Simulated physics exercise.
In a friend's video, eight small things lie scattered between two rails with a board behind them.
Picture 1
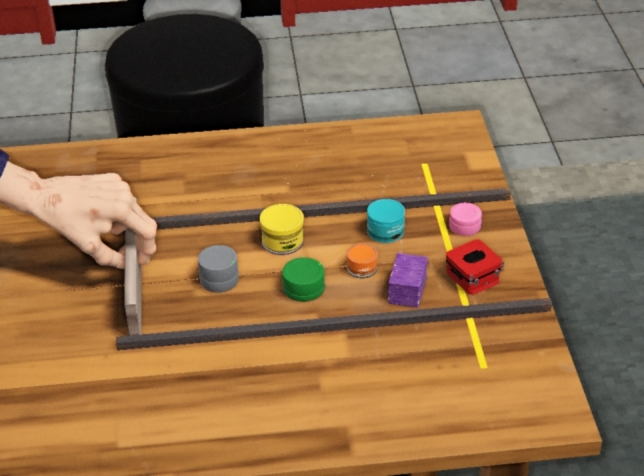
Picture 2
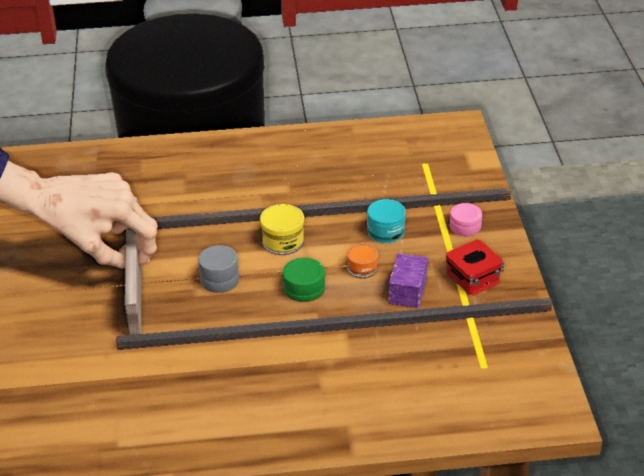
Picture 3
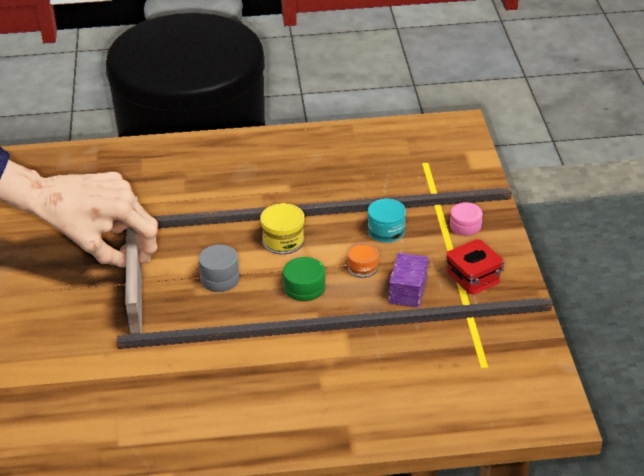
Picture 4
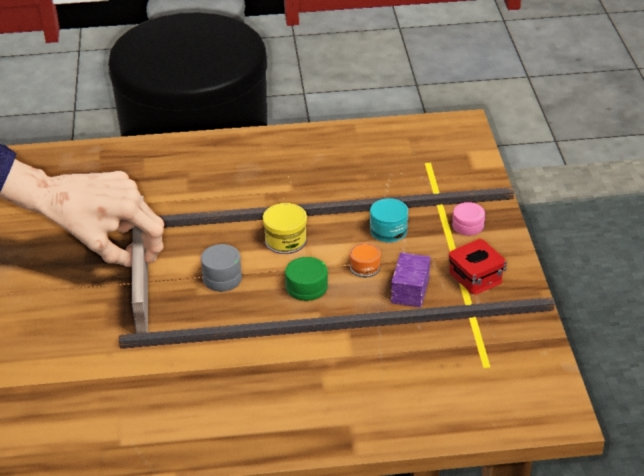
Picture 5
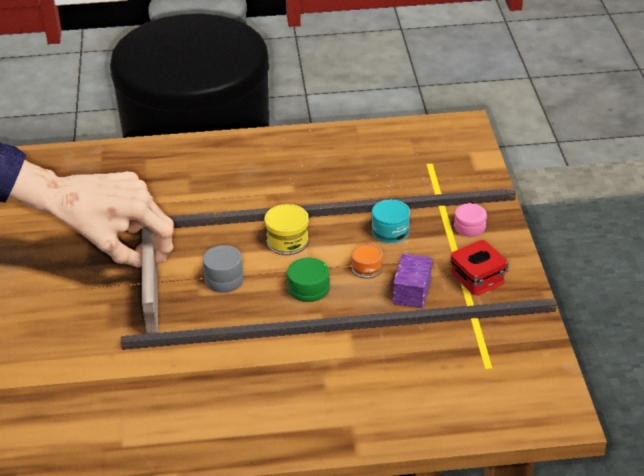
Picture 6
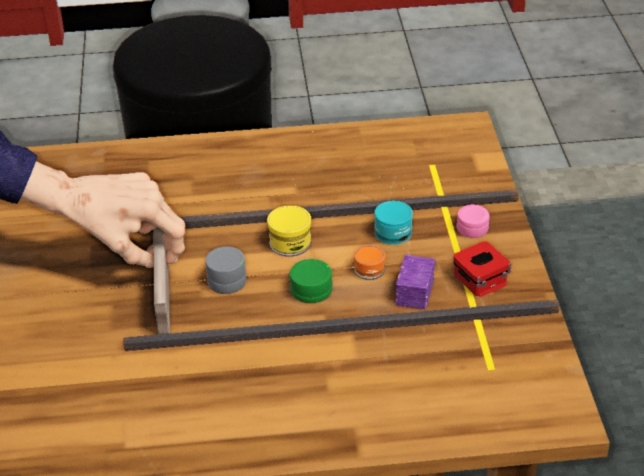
A hand reaches in from the left and holds an upright grey board between two dark rails on a wooden table, seen from above at an angle, with a black stool behind. Between the rails sit grey, yellow, green, turquoise, orange and purple things, with a pink lid and red case at the right by a yellow tape line. The hand slides the board slightly right, the things stay put, and the view drifts very slightly.
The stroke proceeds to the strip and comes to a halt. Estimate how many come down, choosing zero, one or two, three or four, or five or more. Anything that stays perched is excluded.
The count that comes down is one or two.
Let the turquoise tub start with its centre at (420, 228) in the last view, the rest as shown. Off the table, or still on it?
Well, from there it is not lost.
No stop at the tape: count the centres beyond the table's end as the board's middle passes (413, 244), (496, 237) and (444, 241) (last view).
In order, that gives 0, then 5, then 1.
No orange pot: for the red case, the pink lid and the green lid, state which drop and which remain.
I'd say the red case does not stay, the pink lid does not stay, and the green lid stays up.
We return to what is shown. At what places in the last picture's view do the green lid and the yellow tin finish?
Middles: Around (488, 277) and around (472, 216).
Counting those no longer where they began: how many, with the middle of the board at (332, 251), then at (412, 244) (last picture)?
First 4, then 8.
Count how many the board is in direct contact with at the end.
That makes 3.
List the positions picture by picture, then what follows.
The first frame shows pink lid (465, 220); red case (473, 268); purple block (408, 280); board (133, 266); tape (452, 256).
The second frame shows red case (474, 268); turquoise tub (386, 221).
The third frame shows purple block (408, 280); yellow tin (283, 229).
The fourth frame shows pink lid (469, 219); board (140, 264).
The fifth frame shows red case (478, 268); orange pot (367, 261).
The sixth frame shows pink lid (473, 221); red case (481, 269); purple block (415, 282); board (161, 265); tape (459, 258).
A little later, none off yet; pink lid at rest near (473, 221); red case at rest near (481, 269); purple block at rest near (415, 282).
Next, none off yet; pink lid at rest near (473, 221); red case at rest near (481, 269); purple block moving near (427, 283).
When it is over, the number that fall off is one or two; down, red case and pink lid.
